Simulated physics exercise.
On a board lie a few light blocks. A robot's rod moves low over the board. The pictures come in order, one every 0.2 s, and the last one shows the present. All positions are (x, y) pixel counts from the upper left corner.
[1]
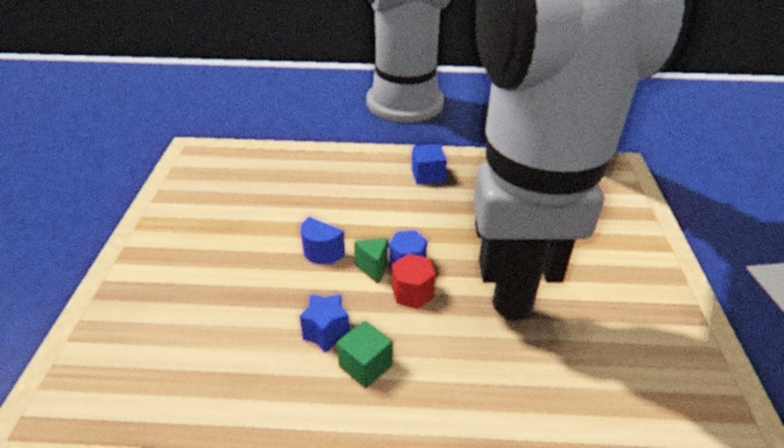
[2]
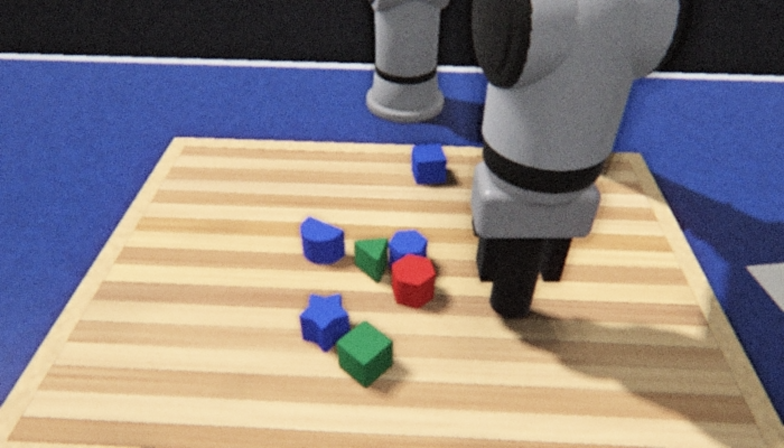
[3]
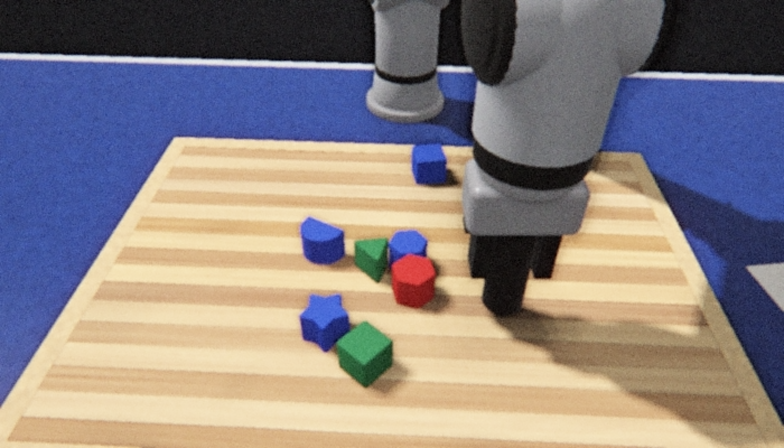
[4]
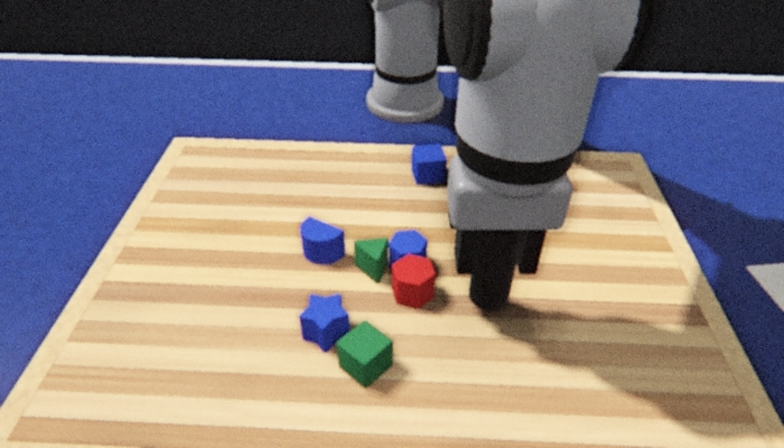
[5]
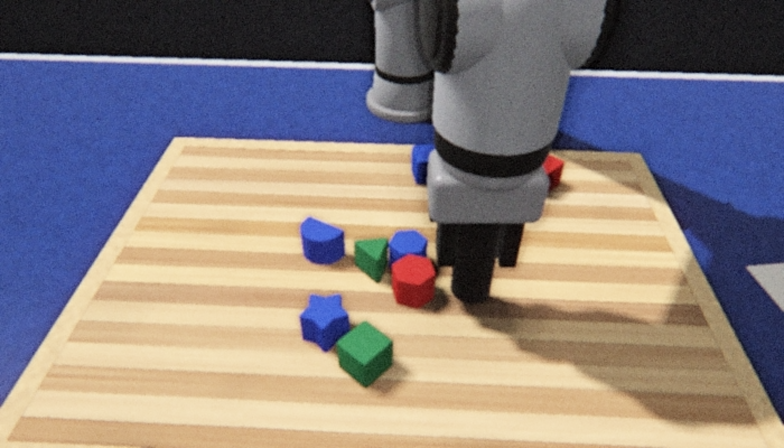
A grey and black robot arm reaches down over a striped wooden board on a blue surface, seen from a fixed, raised view facing the board. Blue, green and red blocks lie near the middle, with another blue block towards the back. The arm's dark rod slides a short way left towards the red block, uncovering a red piece behind it, while the blocks stay still.
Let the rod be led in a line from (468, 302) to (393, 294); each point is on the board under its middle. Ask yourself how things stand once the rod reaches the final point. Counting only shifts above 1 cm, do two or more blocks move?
That would be a yes.
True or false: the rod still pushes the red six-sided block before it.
This is true.
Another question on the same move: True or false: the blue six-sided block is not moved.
True.
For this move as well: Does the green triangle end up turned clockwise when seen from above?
I believe so.
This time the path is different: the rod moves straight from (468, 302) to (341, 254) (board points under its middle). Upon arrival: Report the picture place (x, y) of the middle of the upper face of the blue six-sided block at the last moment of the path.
I think it will end close to (379, 217).
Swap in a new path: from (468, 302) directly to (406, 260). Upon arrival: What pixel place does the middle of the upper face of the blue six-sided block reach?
Top centre: (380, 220).
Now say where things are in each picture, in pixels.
Lower end of the rod (513, 305), tops of blocks, green triangle (373, 245), blue six-sided block (409, 241), red six-sided block (414, 268), in the first frame.
Rod (510, 304), blocks as before, in the second frame.
Rod (502, 301), blocks as before, in the third frame.
Rod (489, 296), blocks as before, in the fourth frame.
Rod (470, 289), green triangle (373, 245), blue six-sided block (409, 241), red six-sided block (414, 268), in the fifth frame.
The first path, step by step. Halfway along, rod (431, 284); red six-sided block (390, 266).
At the end, rod (393, 281); green triangle (360, 241), turned 65° clockwise; blue six-sided block not moved; red six-sided block (354, 264), turned 25° clockwise.
